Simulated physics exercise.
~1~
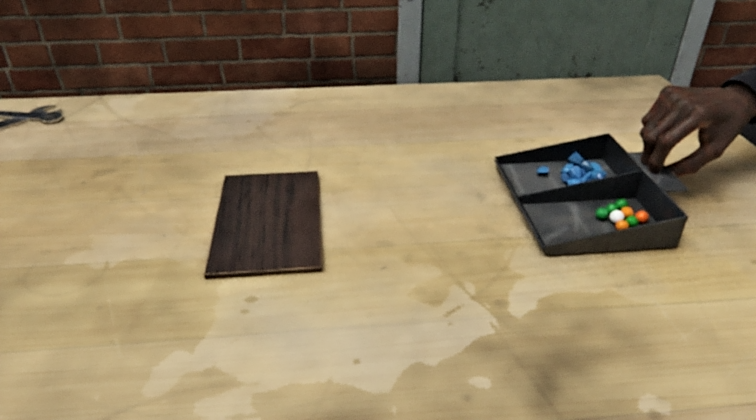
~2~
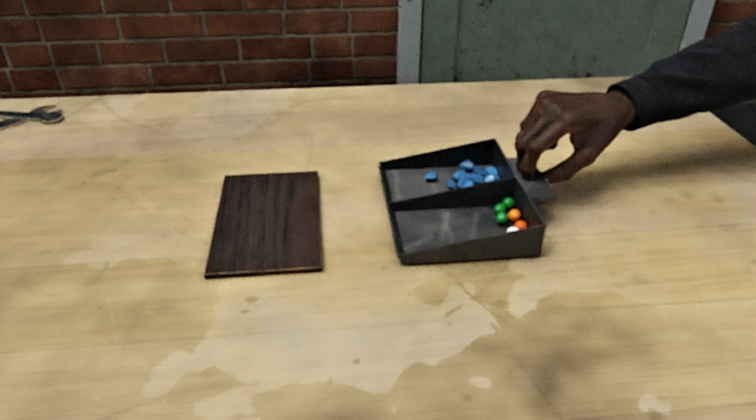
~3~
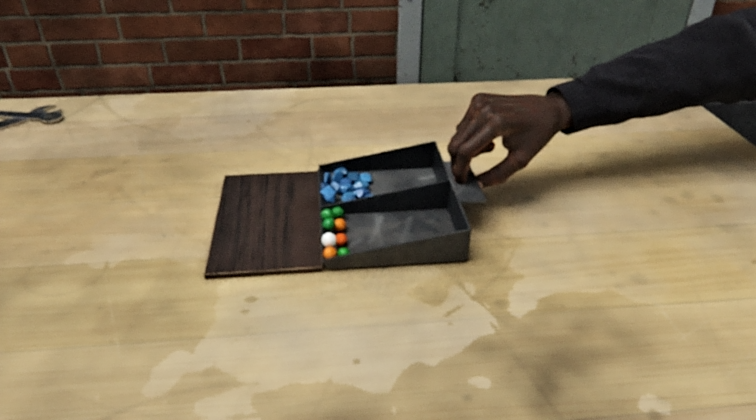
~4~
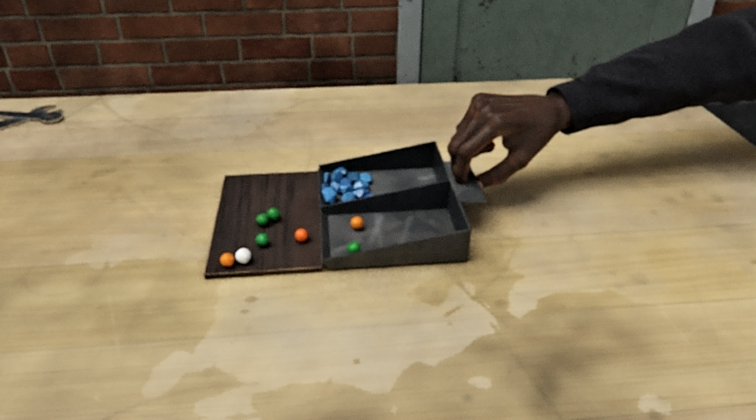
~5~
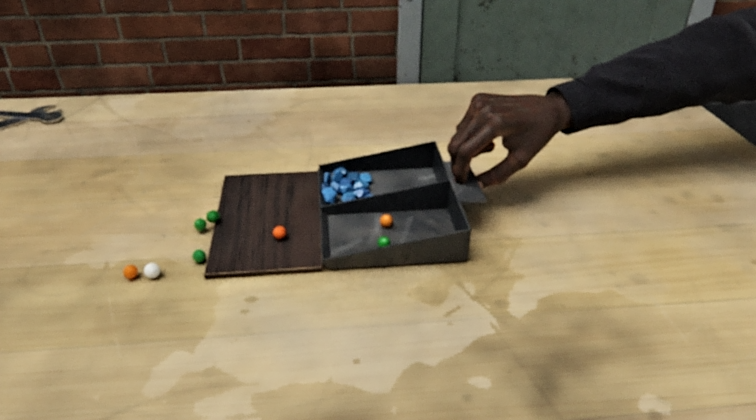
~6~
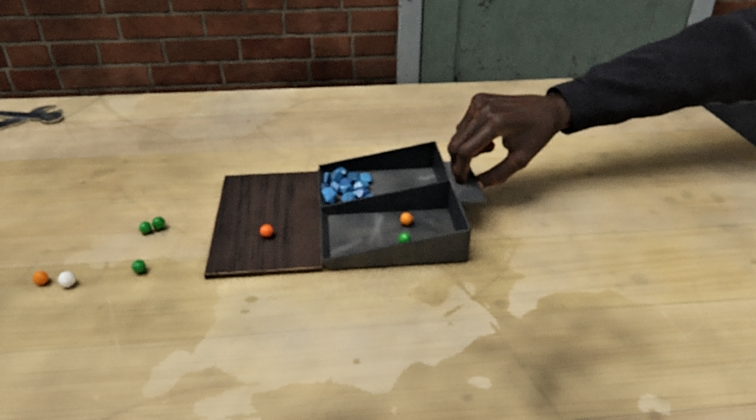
A hand slides a tray left into a dark board, and most colored balls roll out.
